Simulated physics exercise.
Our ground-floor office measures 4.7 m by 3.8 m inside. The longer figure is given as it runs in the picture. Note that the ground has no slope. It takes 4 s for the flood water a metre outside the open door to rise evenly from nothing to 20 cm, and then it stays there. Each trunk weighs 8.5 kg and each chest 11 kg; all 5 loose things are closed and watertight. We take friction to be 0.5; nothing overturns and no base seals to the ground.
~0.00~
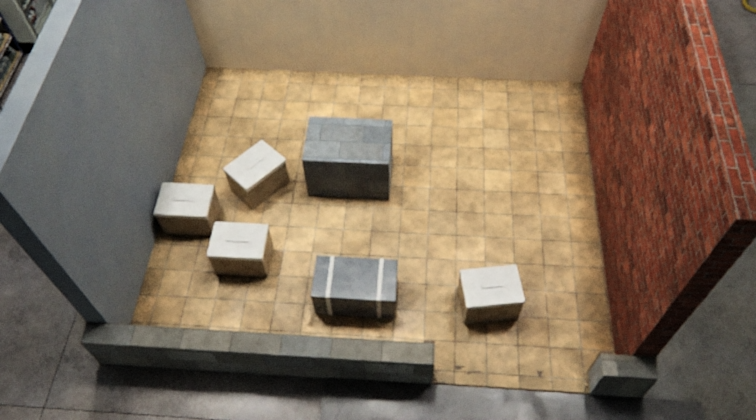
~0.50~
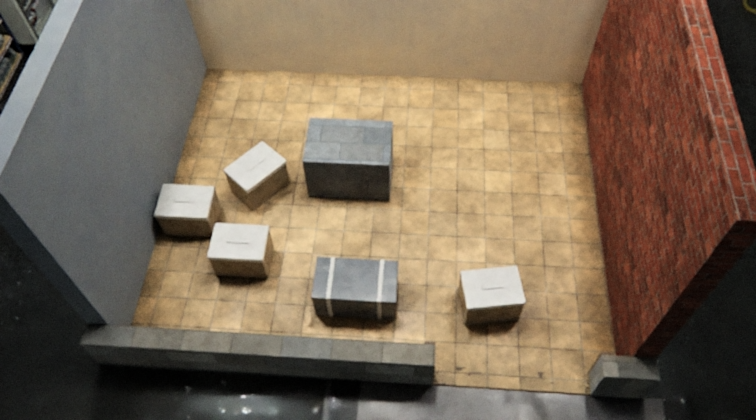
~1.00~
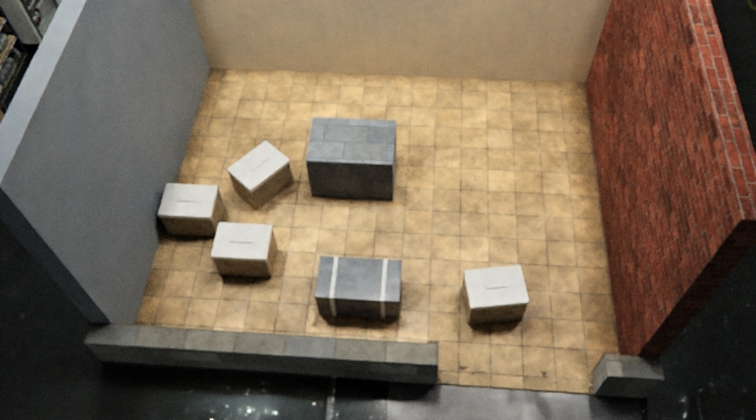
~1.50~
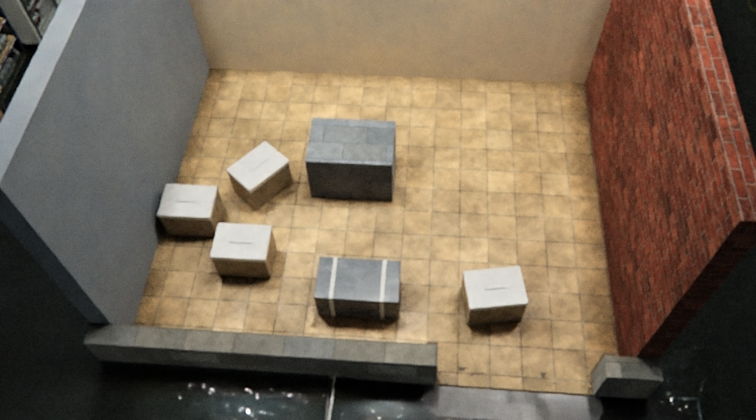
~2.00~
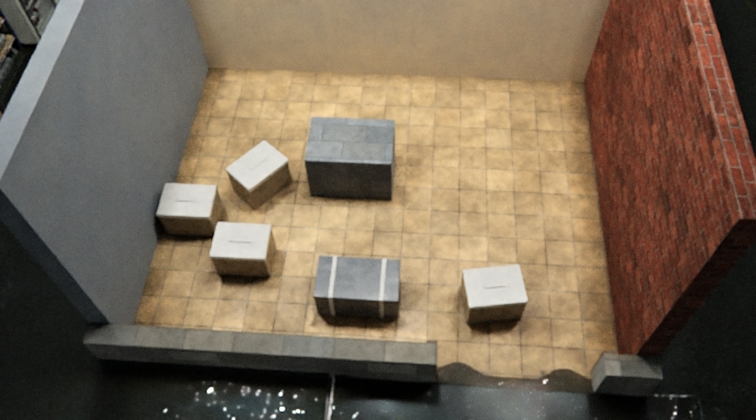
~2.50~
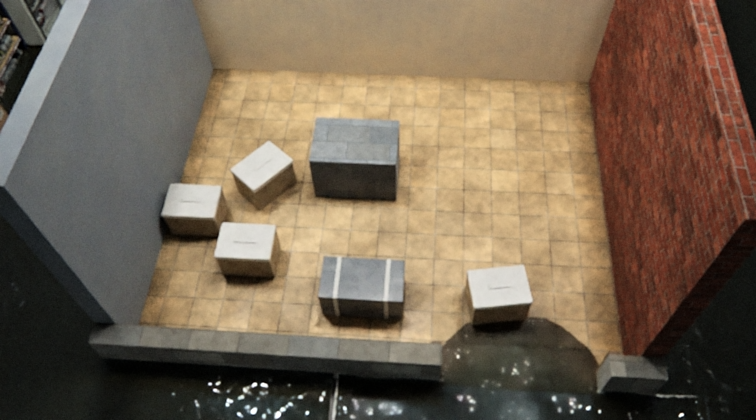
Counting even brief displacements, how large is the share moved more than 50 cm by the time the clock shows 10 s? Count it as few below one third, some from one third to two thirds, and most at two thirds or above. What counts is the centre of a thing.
Few.
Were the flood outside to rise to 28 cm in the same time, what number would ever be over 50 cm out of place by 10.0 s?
In that case the number is 2.
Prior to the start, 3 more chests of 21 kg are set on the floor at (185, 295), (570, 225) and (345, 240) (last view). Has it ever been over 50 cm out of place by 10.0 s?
Note: Item 1 below threshold; item 2 above threshold; item 3 below threshold.
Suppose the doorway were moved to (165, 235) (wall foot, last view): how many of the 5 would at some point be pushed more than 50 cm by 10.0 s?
The answer would then be 5.
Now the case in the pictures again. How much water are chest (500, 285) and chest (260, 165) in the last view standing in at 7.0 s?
About 10 and 3 cm.
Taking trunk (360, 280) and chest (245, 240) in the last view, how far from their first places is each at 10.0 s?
In that order: 0 cm, 0 cm.
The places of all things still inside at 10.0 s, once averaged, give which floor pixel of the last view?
Centre of the remaining things: Roughly (258, 216).
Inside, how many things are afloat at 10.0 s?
Just then, the number is 1.
After 3.5 s 0 of 5 are over 50 cm from their spots; 0 afloat.
After 4.5 s 1 of 5 are over 50 cm from their spots; 0 afloat.
After 7.0 s 1 of 5 are over 50 cm from their spots; 1 afloat.
After 10.0 s 1 of 5 are over 50 cm from their spots, and 1 have been at some point; 1 afloat.
